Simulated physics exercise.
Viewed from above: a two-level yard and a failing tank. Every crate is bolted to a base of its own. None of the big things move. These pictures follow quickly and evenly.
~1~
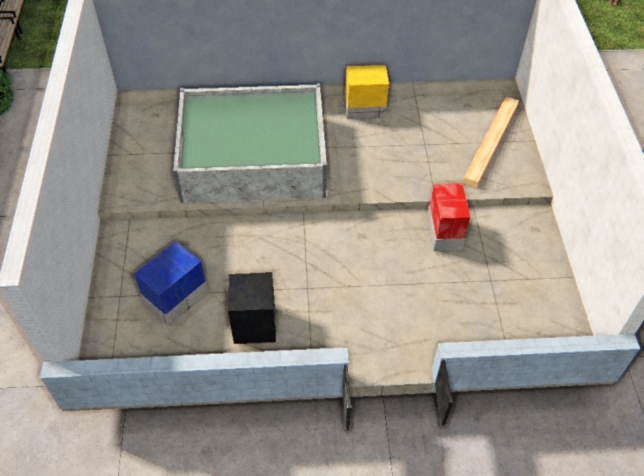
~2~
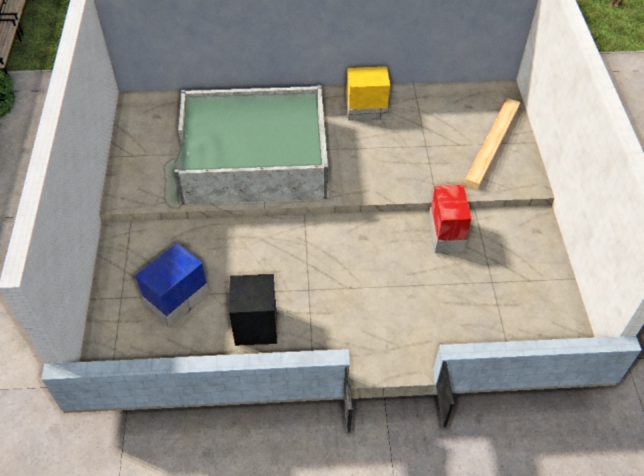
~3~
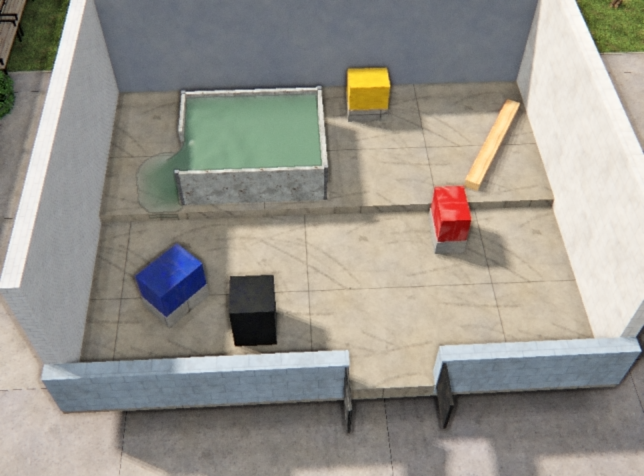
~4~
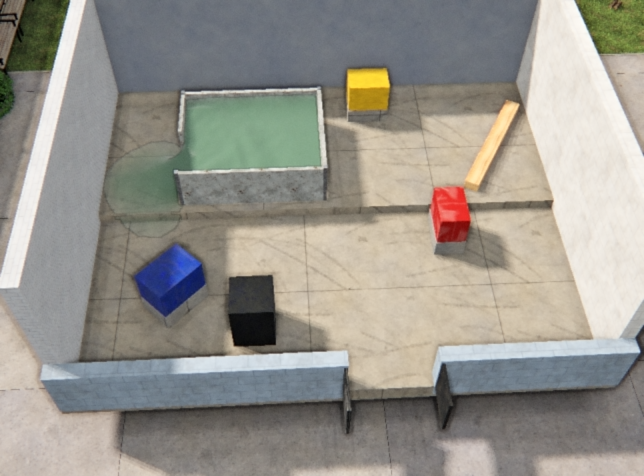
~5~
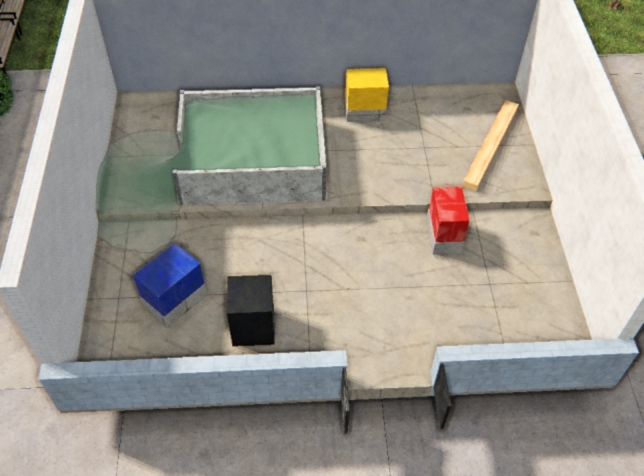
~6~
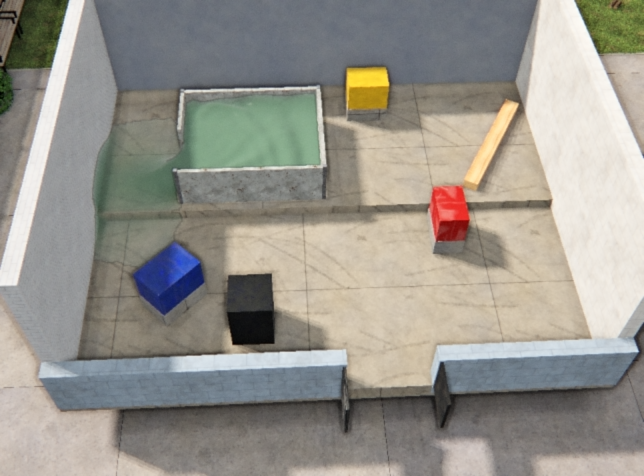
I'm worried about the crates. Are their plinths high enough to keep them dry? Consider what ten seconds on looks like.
Outcome: Yellow crate: Safe; blue crate: Safe; red crate: Safe.
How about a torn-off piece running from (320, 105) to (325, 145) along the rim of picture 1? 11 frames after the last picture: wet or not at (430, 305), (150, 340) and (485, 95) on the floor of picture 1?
Spot one: Reached by the flood. Spot two: Spared by the leak. Spot three: Reached by the flood.
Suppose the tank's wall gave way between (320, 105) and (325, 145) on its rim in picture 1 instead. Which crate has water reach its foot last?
Last: The crate marked blue.
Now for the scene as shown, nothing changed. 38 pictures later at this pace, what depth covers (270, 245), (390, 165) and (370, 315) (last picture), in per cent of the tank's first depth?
Readings in order: Around 6, 2 and 2 %.
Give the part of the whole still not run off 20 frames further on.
Near 100 percent, give or take.
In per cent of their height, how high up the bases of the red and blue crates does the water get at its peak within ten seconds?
Peak levels: Approx. 40 % then 60 %.
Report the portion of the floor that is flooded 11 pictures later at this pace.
It comes out near 20 percent.
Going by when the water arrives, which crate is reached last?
Last of all: The red one.
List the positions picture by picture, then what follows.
The open tank at (251, 129) is whole and still, in the first frame.
The front is at (175, 161), out from the gap at (185, 170), in the second frame.
Water pours out at (185, 173) and has run to (149, 162), in the third frame.
The front is at (109, 176), out from the gap at (185, 174), in the fourth frame.
The front is at (99, 232), out from the gap at (183, 174), in the fifth frame.
The front is at (95, 257), out from the gap at (184, 172), in the sixth frame.
A moment on, water covers 15 % of the floor; the yellow crate not reached, the blue crate water round its plinth, the red crate not reached.
Next, water covers 20 % of the floor; the yellow crate not reached, the blue crate water round its plinth, the red crate not reached.
Then, water covers 40 % of the floor; the yellow crate water round its plinth, the blue crate water round its plinth, the red crate not reached.
Later, water covers 75 % of the floor; the yellow crate water round its plinth, the blue crate water round its plinth, the red crate water round its plinth.
In the end, water covers 95 % of the floor; the yellow crate stayed above the water, the blue crate stayed above the water, the red crate stayed above the water.
